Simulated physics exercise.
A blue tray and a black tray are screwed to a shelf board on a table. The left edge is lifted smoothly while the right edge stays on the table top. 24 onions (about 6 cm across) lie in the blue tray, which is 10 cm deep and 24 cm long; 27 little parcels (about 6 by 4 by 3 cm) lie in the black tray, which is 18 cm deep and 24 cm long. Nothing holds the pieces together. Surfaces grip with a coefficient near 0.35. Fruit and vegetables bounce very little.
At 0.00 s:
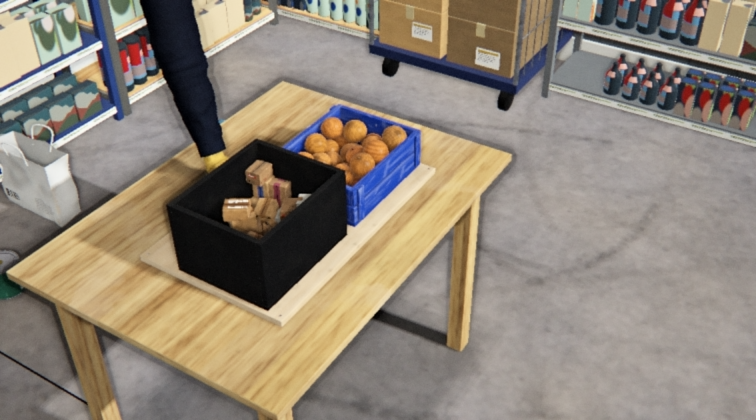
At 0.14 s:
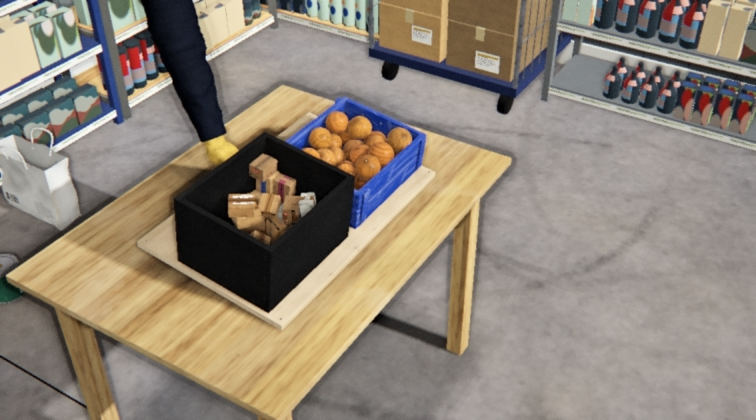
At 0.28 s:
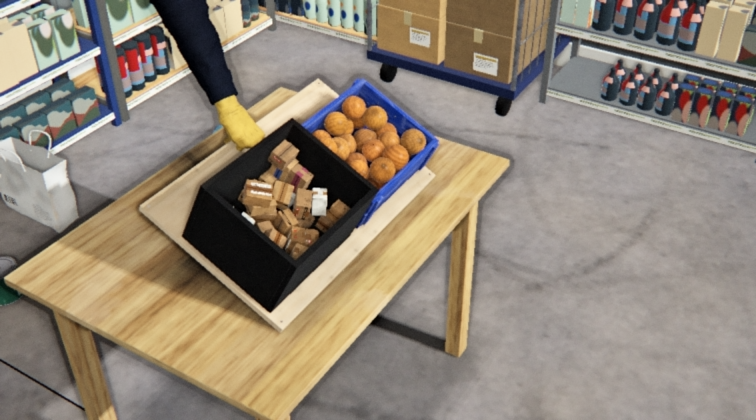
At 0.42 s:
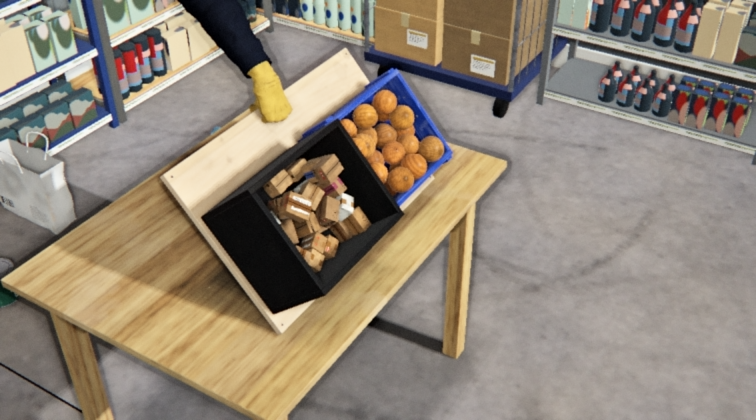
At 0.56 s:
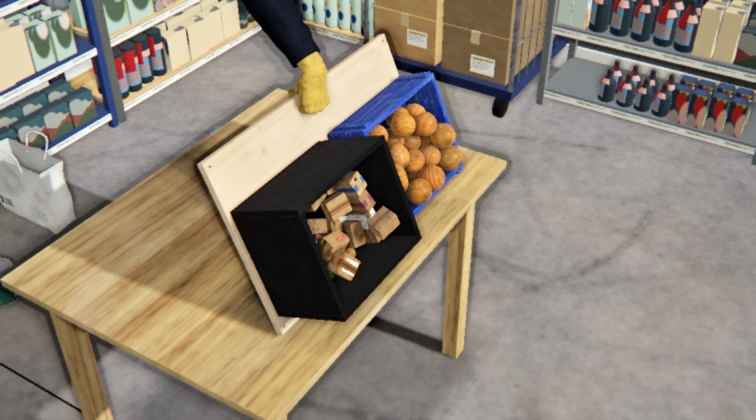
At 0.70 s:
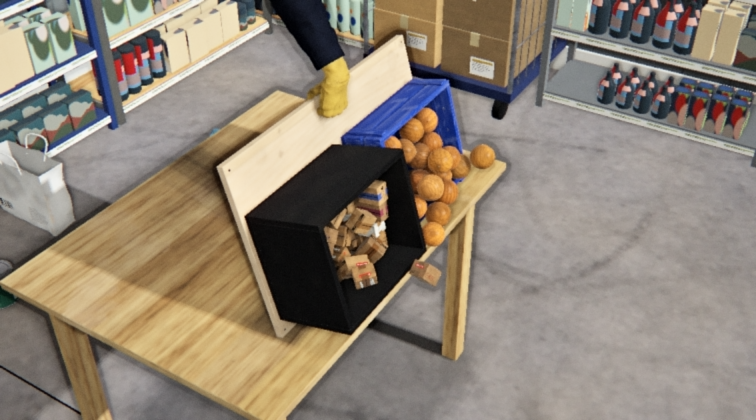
A yellow-gloved hand lifted the far edge of a board on a wooden table, steeply tilting its black tray of little parcels and blue tray of onions, until several onions and a parcel tumbled out.
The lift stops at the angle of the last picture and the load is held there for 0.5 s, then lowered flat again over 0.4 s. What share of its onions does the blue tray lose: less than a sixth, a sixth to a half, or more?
The blue tray loses from a sixth to a half of its onions.
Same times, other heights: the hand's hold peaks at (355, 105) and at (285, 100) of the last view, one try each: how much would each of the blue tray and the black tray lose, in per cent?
Blue tray 80 then 20, black tray 20 then 0 per cent.
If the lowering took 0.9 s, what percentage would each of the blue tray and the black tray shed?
Then blue tray 30, black tray 0 per cent.
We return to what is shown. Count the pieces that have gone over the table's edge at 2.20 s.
Some 10 pieces.
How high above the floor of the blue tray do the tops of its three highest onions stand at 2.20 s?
Some 9 cm.
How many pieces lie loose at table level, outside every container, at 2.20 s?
Some 0 pieces.
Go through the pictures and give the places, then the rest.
In the first frame (we follow the rim corner now nearest the camera, unless another is named), blue tray (by its farthest rim corner) at (341, 106); black tray at (257, 241); tilt 0°; nothing out yet.
The second frame shows blue tray at (347, 99); black tray at (268, 247); tilt 8°.
The third frame shows black tray at (294, 262); tilt 26°.
The fourth frame shows black tray at (323, 289); tilt 49°.
The fifth frame shows black tray at (345, 315); tilt 67°.
The sixth frame shows black tray at (352, 329); tilt 75°; 8 out, the lowest onion at (432, 234).
After 0.94 s, tilt 75°; 9 of 24 out of the blue tray and 1 of 27 out of the black tray.
After 1.24 s, tilt 73°; 9 of 24 out of the blue tray and 1 of 27 out of the black tray.
After 1.66 s, tilt 0°; 9 of 24 out of the blue tray and 1 of 27 out of the black tray.
Final count (at 2.20 s), 9 of 24 out of the blue tray and 1 of 27 out of the black tray. Asked share, 9 of 24, 38 per cent.
